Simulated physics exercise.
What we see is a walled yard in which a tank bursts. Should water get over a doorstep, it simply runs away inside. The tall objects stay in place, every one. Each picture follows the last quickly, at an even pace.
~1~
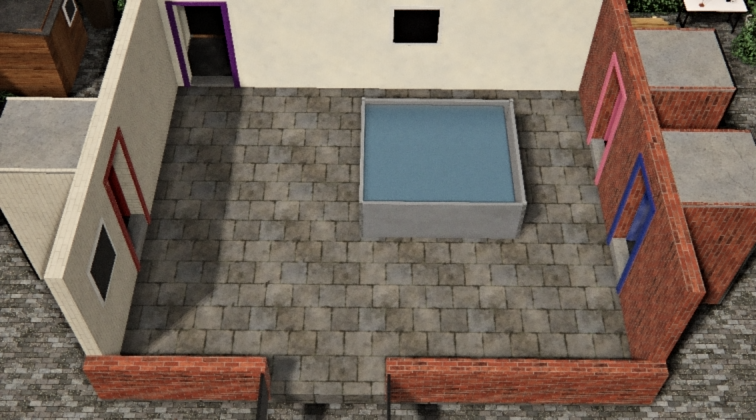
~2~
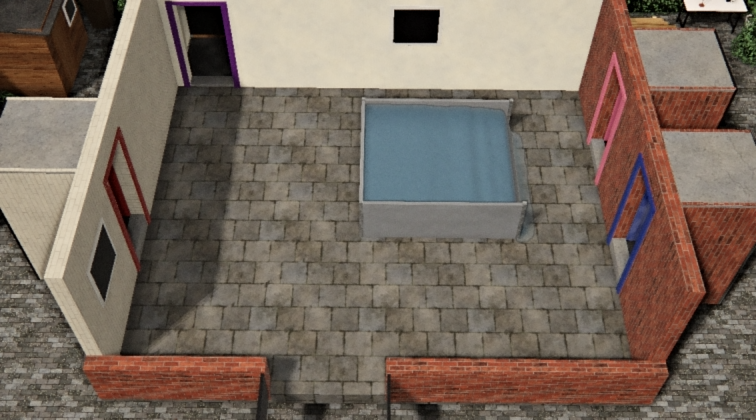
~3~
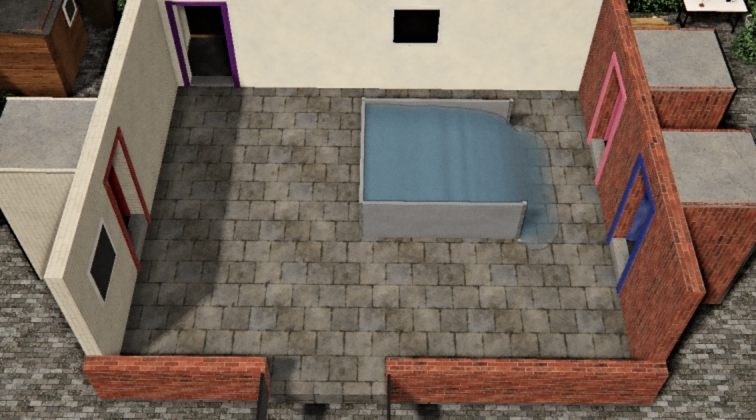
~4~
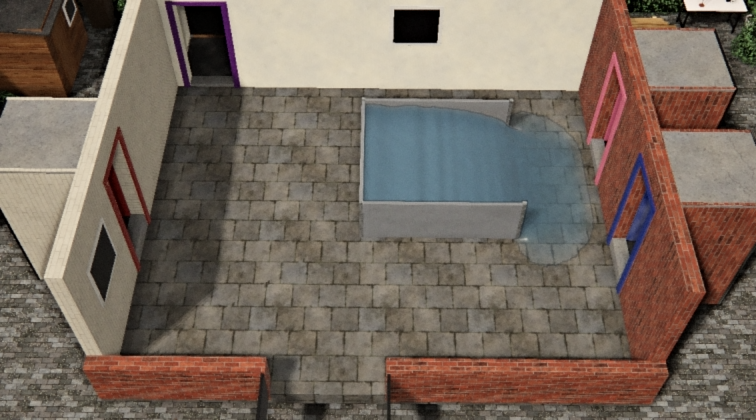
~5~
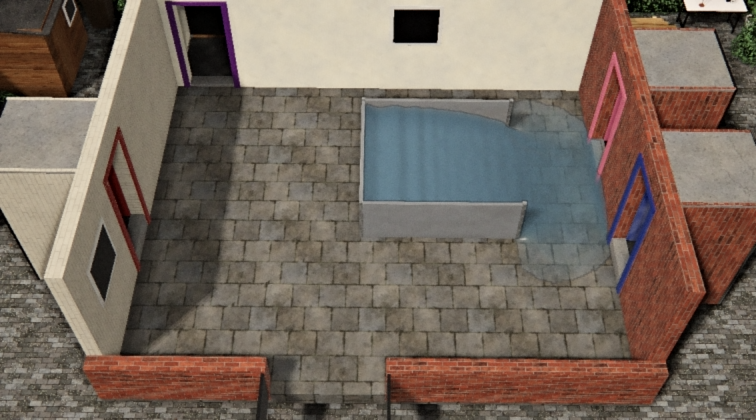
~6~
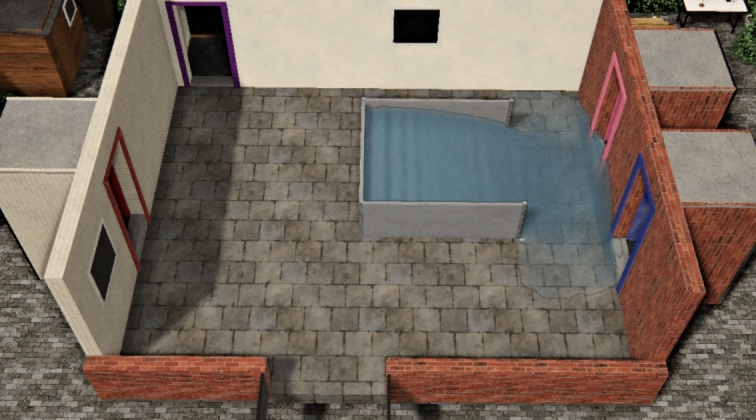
The clip opens on a walled, paved yard with still water filling a grey tank. The tank's right side gives way and water pours out, spreading across the paving to the right. It fans wider and reaches the brick wall around the pink and blue doorways, while the level in the tank drops.
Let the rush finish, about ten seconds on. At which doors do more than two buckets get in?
As I see it, purple door: Beyond two buckets, red door: Not beyond two buckets, pink door: Beyond two buckets, blue door: Beyond two buckets.
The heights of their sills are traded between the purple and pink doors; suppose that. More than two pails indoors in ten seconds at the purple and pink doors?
Result - purple door: Misses the threshold; pink door: Clears the threshold.
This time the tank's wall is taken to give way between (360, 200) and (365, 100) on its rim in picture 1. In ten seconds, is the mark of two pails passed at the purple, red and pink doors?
The purple door exceeds the limit, the red door exceeds the limit, the pink door remains below.
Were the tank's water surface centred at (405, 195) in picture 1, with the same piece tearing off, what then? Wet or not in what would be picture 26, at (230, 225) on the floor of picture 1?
Result for the spot: Still unsoaked.
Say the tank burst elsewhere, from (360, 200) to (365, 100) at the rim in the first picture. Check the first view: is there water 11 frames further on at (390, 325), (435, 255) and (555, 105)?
Result, in sequence: Spared by the spill, spared by the spill, spared by the spill.
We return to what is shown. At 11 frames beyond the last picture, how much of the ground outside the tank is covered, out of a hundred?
Around 25 percent.
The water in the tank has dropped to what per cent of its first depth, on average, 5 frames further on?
Near 58 in a hundred.
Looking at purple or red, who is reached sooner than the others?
It's the door marked purple.
A moment on, water covers 20 % of the floor; the purple door not reached, the red door not reached, the pink door far over two buckets in, the blue door under two buckets in.
Next, water covers 25 % of the floor; the purple door not reached, the red door not reached, the pink door far over two buckets in, the blue door over two buckets in.
Then, water covers 50 % of the floor; the purple door not reached, the red door not reached, the pink door far over two buckets in, the blue door over two buckets in.
Later, water covers 95 % of the floor; the purple door over two buckets in, the red door wet at the sill, nothing in, the pink door far over two buckets in, the blue door over two buckets in.
In the end, water covers 100 % of the floor; the purple door far over two buckets in, the red door wet at the sill, nothing in, the pink door far over two buckets in, the blue door over two buckets in.
